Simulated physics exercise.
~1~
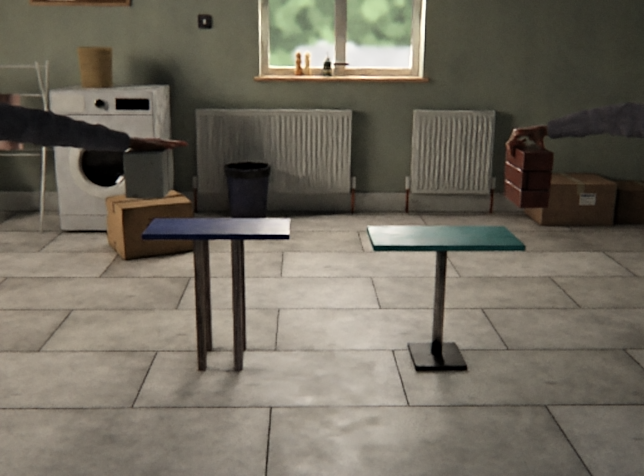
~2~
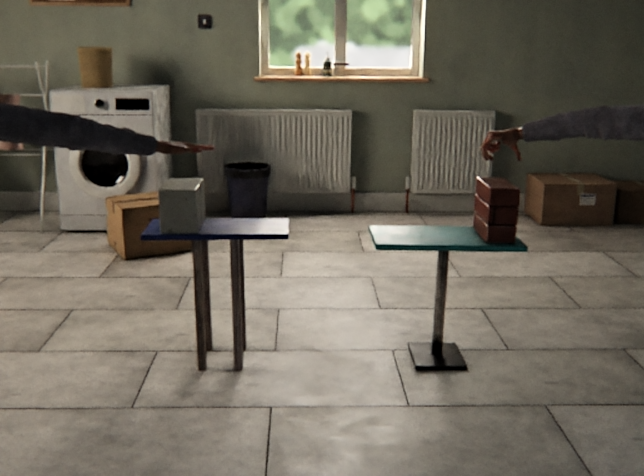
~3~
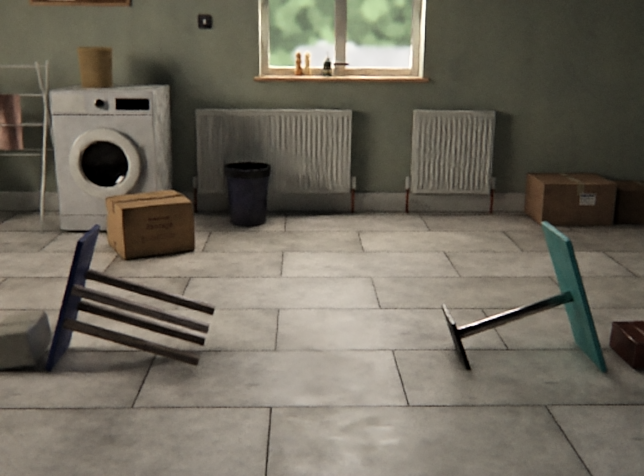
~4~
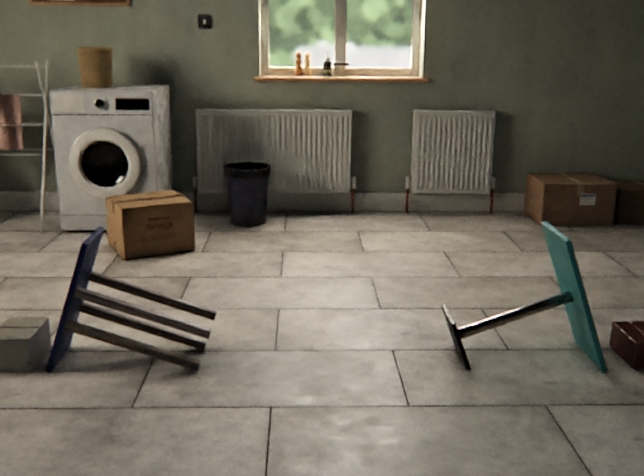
Two hands reached in and set a gray block on the left end of a blue table and a stack of reddish bricks on the right end of a turquoise one, then let go, and both tables toppled outward, ending on their sides with their loads on the floor.
